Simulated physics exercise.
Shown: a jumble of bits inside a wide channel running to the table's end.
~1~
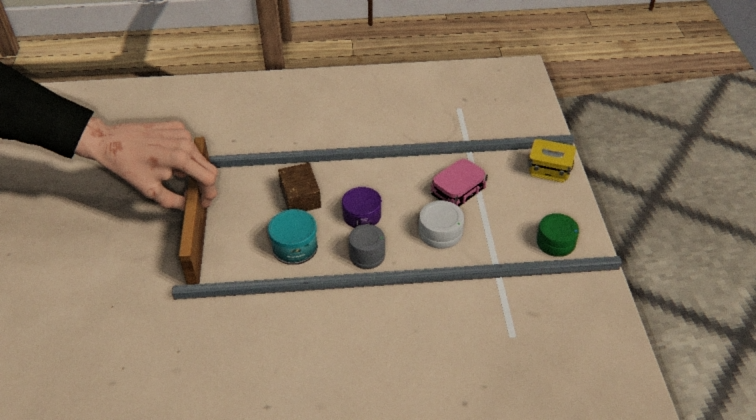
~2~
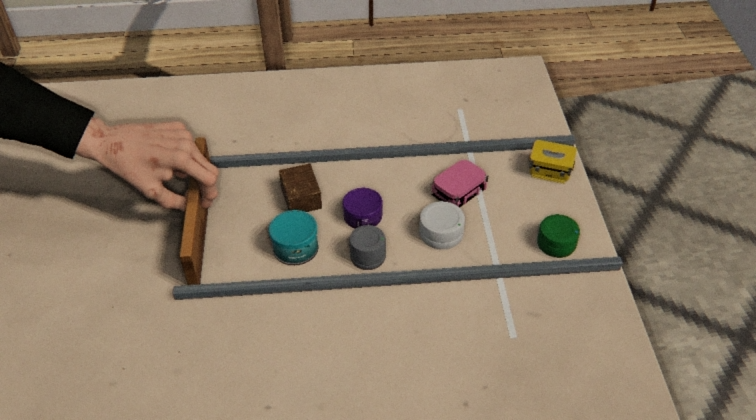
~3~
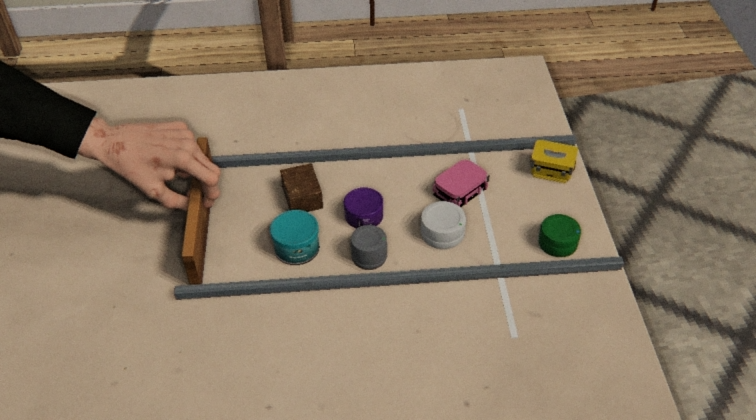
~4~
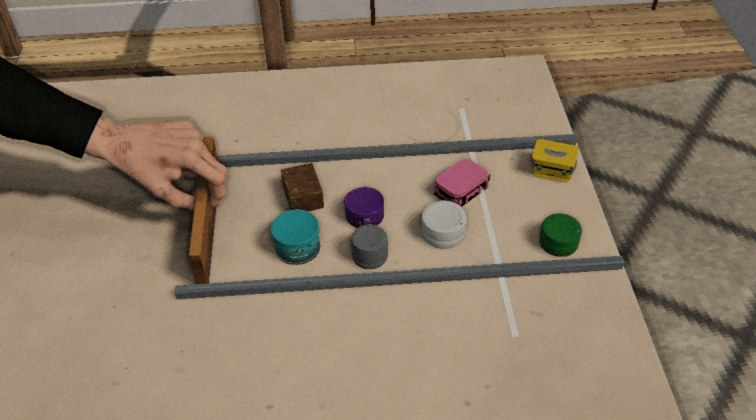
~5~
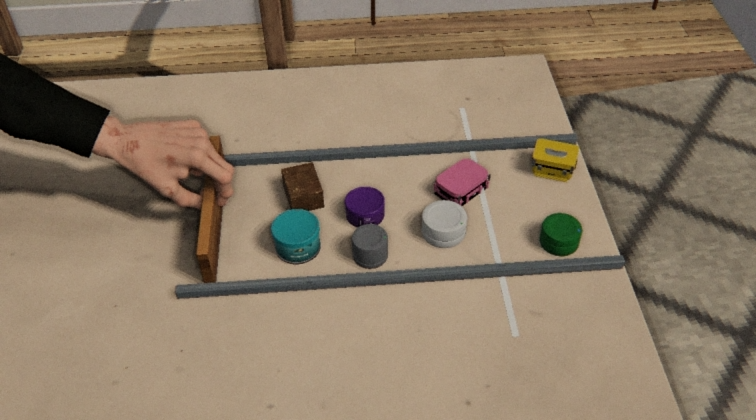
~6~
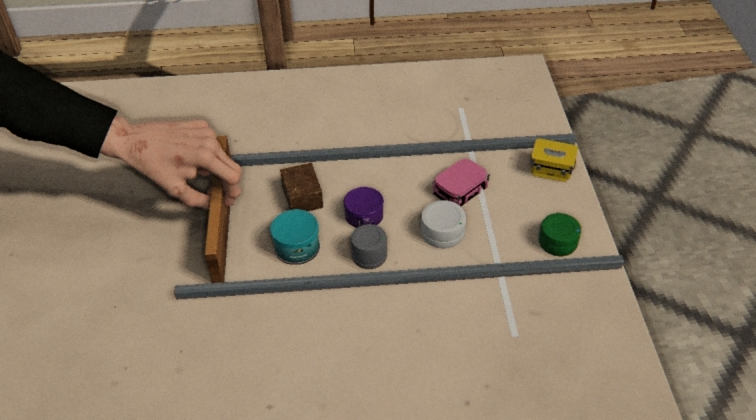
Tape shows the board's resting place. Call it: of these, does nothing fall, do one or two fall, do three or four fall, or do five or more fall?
Nothing falls.
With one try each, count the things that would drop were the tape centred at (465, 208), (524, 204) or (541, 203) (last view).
0, 2, 3.
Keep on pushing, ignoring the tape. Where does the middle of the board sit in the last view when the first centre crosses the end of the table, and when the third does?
At roughly (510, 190), then roughly (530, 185).
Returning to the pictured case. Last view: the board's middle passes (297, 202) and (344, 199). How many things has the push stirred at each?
Well, it's 2 at the first one and 4 at the second.
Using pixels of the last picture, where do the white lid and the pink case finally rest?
In the last view, the middles sit near (557, 216) and near (524, 162).
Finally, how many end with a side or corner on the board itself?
All in all, 3.
Soon after, none off yet; yellow case at rest near (553, 161); green lid at rest near (560, 234); pink case at rest near (461, 184).
Then, none off yet; yellow case at rest near (553, 161); green lid at rest near (560, 234); pink case moved a little near (476, 177).
At rest, the number that fall off is zero.
